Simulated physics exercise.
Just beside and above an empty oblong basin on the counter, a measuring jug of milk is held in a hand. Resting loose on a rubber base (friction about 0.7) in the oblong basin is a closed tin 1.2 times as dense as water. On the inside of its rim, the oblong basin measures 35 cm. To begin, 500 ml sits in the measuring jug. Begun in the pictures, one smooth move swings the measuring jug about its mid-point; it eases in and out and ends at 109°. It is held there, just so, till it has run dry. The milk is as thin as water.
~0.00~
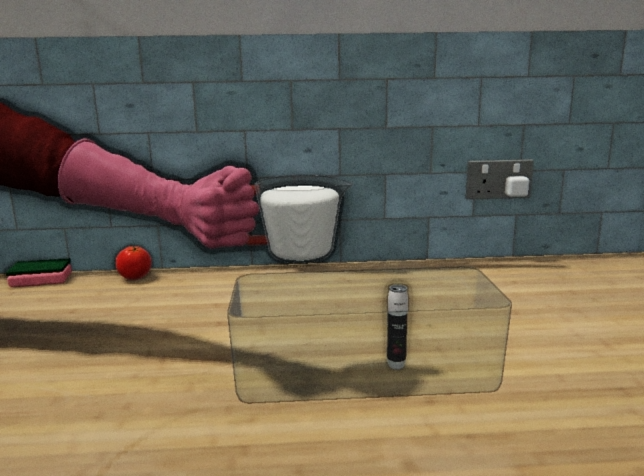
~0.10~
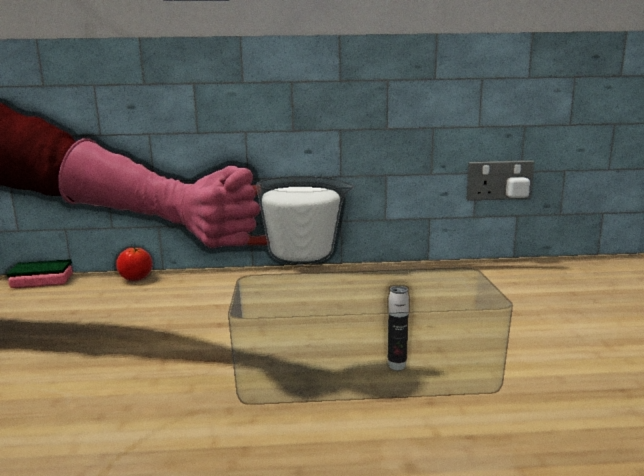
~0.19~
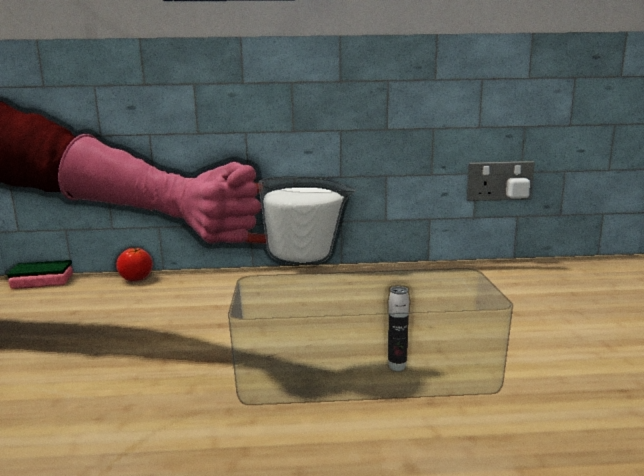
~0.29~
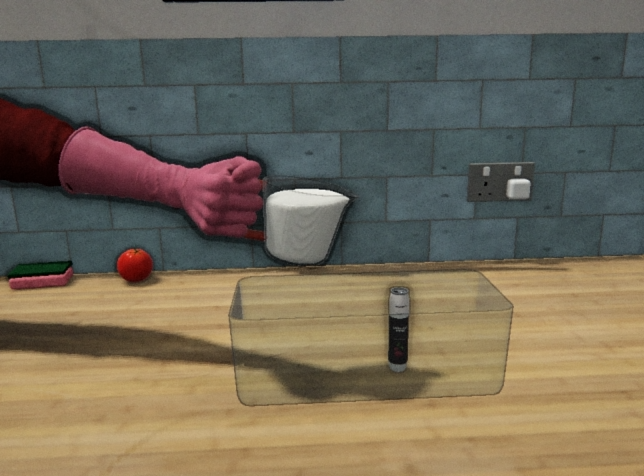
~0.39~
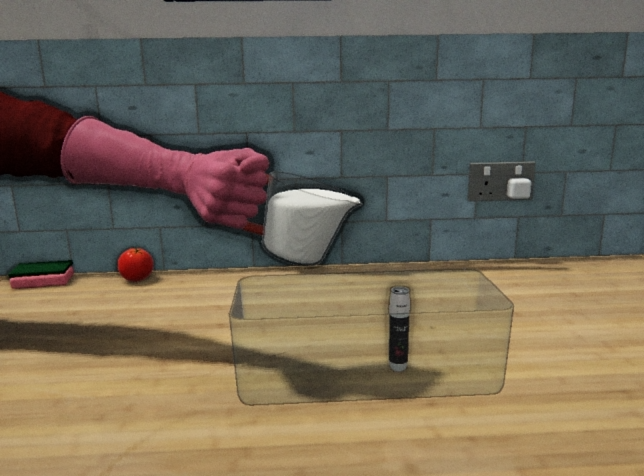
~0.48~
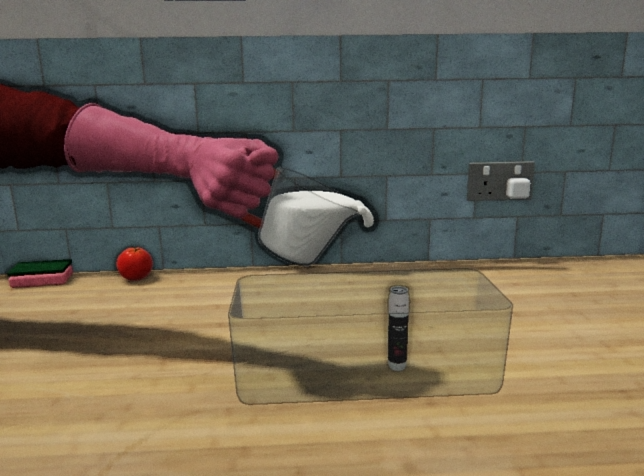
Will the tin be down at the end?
My bet is it capsizes.
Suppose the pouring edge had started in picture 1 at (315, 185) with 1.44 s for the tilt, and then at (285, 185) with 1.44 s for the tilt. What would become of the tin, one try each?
Run one: It does not tip. Run two: It does not tip.
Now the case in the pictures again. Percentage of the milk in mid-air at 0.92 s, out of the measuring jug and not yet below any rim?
18 %.
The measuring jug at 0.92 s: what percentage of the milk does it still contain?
I'd put it near 44 percent.
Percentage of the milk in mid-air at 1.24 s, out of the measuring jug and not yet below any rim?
Roughly 3 %.
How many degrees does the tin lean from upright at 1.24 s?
It leans about 70° from upright.
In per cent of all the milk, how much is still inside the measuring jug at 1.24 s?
About 5 per cent.
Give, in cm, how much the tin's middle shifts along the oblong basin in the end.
7.0 cm.
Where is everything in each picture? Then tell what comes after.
It leans 0°; its right rim is at (353, 183); the milk meets the walls at (260, 194) and (340, 192); the oblong basin's rim runs from (233, 296) to (494, 286); the tin's top is at (398, 292), in the first frame.
It leans 1°; its right rim is at (354, 185); the milk meets the walls at (262, 195) and (340, 194), in the second frame.
It leans 5°; its right rim is at (356, 189); the milk meets the walls at (264, 196) and (343, 195), in the third frame.
It leans 10°; its right rim is at (360, 195); the milk meets the walls at (267, 197) and (348, 196), in the fourth frame.
It leans 18°; its right rim is at (363, 203); the milk meets the walls at (270, 198) and (358, 198), in the fifth frame.
It leans 27°; its right rim is at (364, 212); the milk meets the walls at (271, 200) and (359, 207); 3 per cent is over the edge, in the sixth frame.
After 0.92 s the tilt is 77° and 45 per cent is still to pour; the tin stands where it began.
After 1.24 s the tilt is 104° and 5 per cent is still to pour; the tin lies on its side.
After 1.58 s the tilt is 109° and 0 per cent is still to pour; the tin lies on its side.
After 1.94 s the tilt is 109° and 0 per cent is still to pour; the tin lies on its side.
In the end the tin lies on its side.
